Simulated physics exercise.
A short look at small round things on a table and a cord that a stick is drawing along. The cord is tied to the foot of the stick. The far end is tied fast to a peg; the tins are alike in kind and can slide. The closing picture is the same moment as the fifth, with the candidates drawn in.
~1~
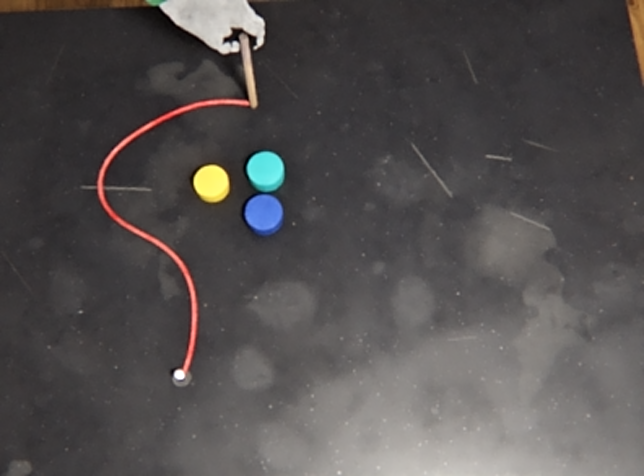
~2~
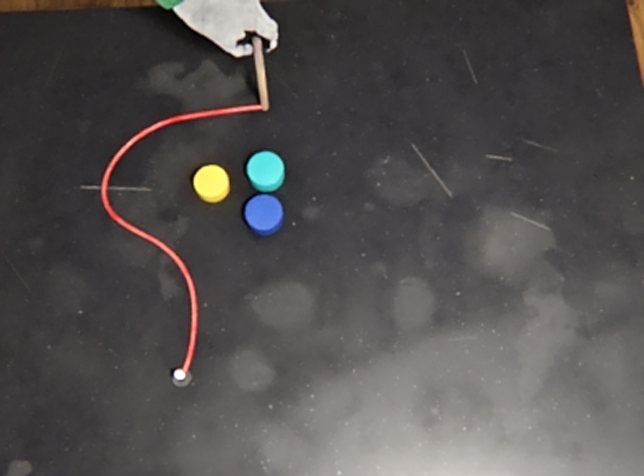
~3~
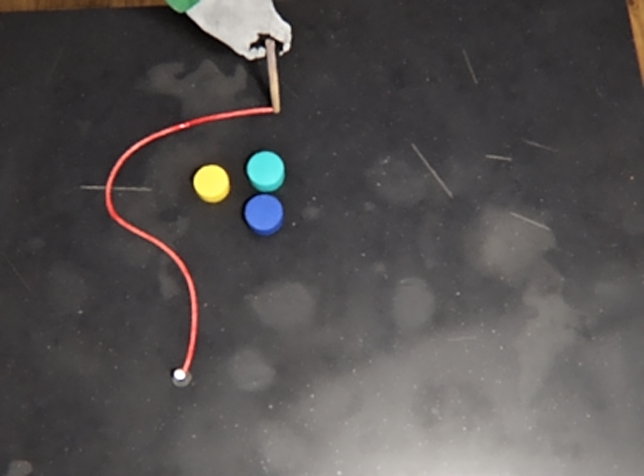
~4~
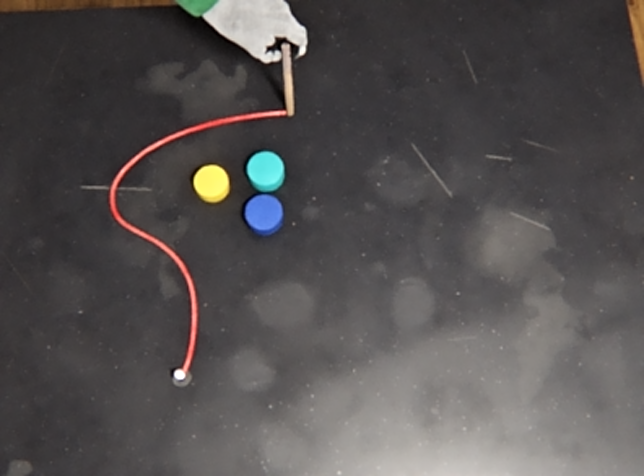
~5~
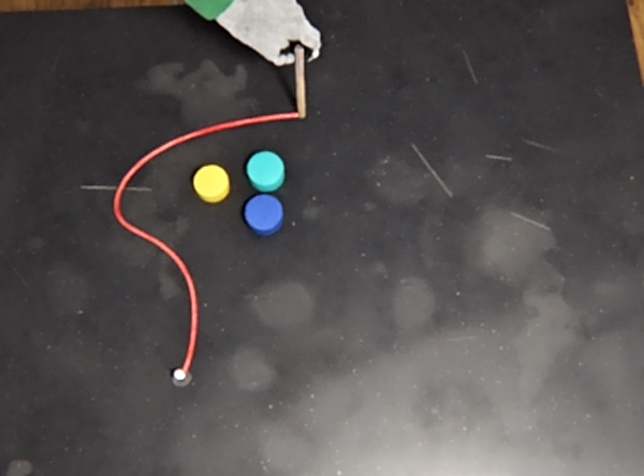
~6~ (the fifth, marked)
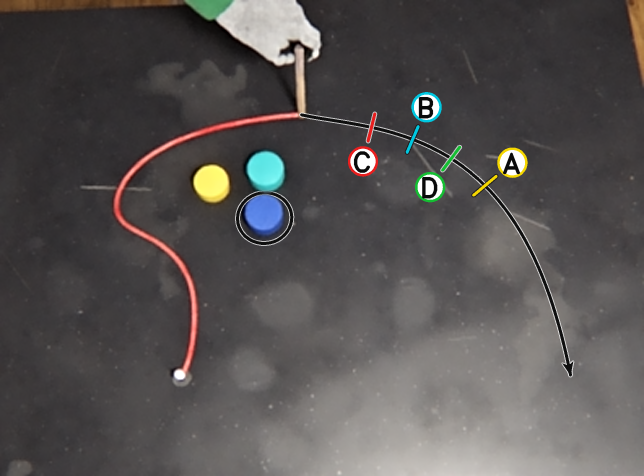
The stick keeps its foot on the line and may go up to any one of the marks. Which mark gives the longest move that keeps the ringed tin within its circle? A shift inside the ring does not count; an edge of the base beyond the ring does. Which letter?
Stop at D.
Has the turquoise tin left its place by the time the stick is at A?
Yes.
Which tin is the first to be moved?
Yellow.
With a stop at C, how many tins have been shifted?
The count is none.
On the marked copy, A at (485, 186); B at (413, 139); C at (371, 127); D at (451, 159); the ring at (265, 218); the route from (302, 115) via (485, 186) to (571, 375).
Following D. Soon after the start, foot of the stick (355, 125); blue tin (264, 215).
Later, foot of the stick (408, 138); blue tin (264, 215).
In the end, foot of the stick (451, 159); yellow tin (237, 197); blue tin (265, 216); the blue tin is still in its ring.
As for the rest, A drags the ringed tin to (279, 231); B is safe but short; C is safe but short.
